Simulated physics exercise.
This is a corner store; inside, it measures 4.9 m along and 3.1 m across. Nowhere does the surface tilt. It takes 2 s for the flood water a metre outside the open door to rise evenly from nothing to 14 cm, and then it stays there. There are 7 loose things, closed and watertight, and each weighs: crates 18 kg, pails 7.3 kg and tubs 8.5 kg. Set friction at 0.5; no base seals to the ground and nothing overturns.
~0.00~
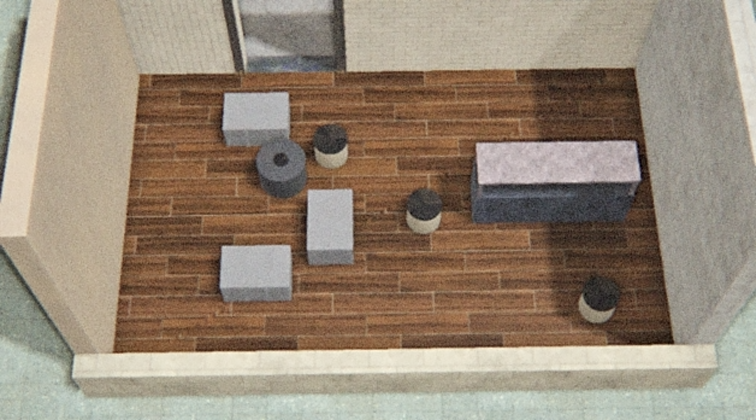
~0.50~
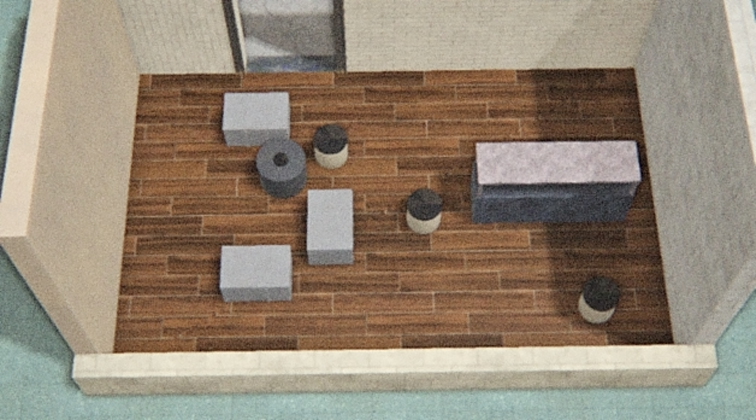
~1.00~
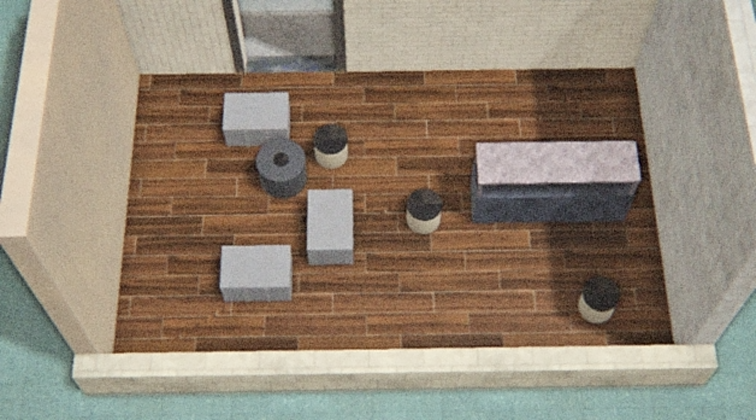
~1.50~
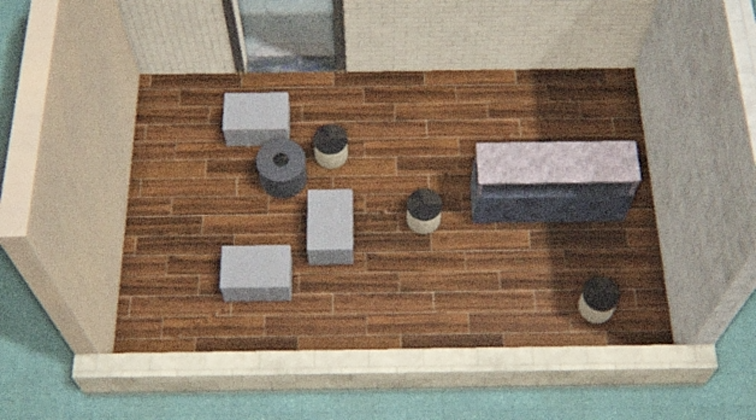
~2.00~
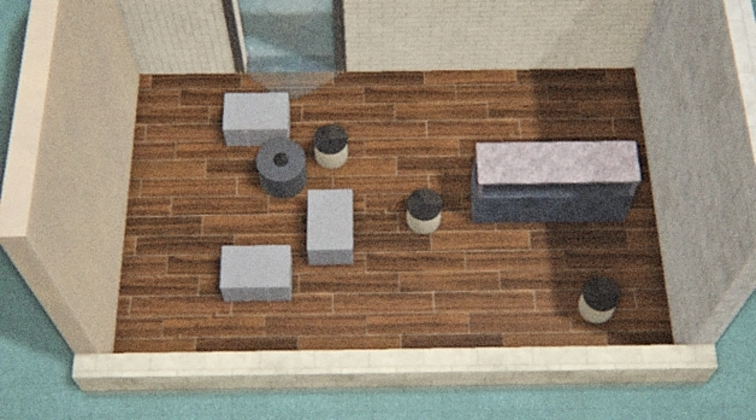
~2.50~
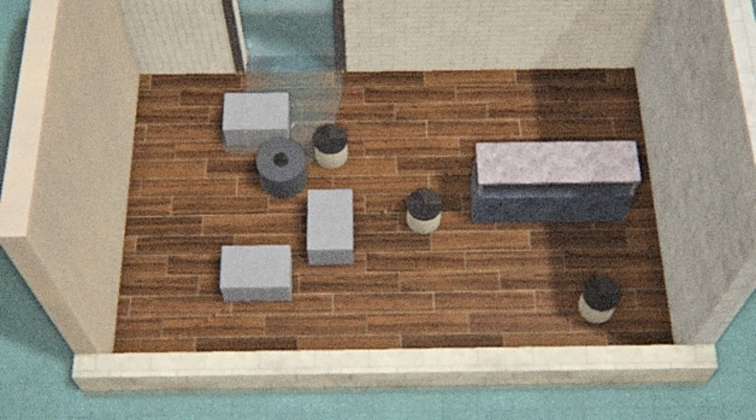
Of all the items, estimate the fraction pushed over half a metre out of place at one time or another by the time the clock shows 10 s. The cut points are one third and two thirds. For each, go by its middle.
One third up to two thirds.
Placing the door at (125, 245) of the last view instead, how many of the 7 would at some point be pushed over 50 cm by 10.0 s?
The answer then is 1.
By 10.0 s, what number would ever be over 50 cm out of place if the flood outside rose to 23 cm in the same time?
Under that setup the answer is 6.
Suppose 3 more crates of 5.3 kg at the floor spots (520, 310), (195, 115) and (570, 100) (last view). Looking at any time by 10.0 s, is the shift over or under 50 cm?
In that order: Short of it, under, under.
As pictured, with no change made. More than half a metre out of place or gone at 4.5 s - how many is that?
Tally at that time: 2.
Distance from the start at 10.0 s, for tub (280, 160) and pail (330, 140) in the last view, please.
Respectively 120 and 80 centimetres.
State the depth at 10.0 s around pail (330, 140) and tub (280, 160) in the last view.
Depth approx. 5 cm / 6 cm.
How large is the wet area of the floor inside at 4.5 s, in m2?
Somewhere about 5.5 m2, give or take.
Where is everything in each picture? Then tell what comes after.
In the first frame, a crate at (330, 219), on the bottom; a crate at (256, 111) rests on the ground; water covers 0.0 m2; 0 of 7 have shifted.
In the second frame, a crate at (330, 219) rests on the ground; a crate at (256, 111) rests on the ground; 0.0 m2 under water; 0 of 7 have shifted.
In the third frame, a crate at (330, 219) rests on the ground; a crate at (256, 111), on the bottom; water covers 0.0 m2; 0 of 7 have shifted.
In the fourth frame, a crate at (330, 219), on the bottom; a crate at (256, 111), on the bottom; water covers 0.0 m2; 0 of 7 have shifted.
In the fifth frame, a crate at (330, 219) rests on the ground; a crate at (256, 111) rests on the ground; water covers 0.2 m2; 0 of 7 have shifted.
In the sixth frame, a crate at (330, 219) rests on the ground; a crate at (256, 111) rests on the ground; 0.7 m2 under water; 0 of 7 have shifted.
After 3.5 s 0 of 7 are over 50 cm from their spots; 0 afloat.
After 4.5 s 2 of 7 are over 50 cm from their spots; 0 afloat.
After 7.0 s 3 of 7 are over 50 cm from their spots; 0 afloat.
After 10.0 s 3 of 7 are over 50 cm from their spots, and 3 have been at some point; 1 afloat.
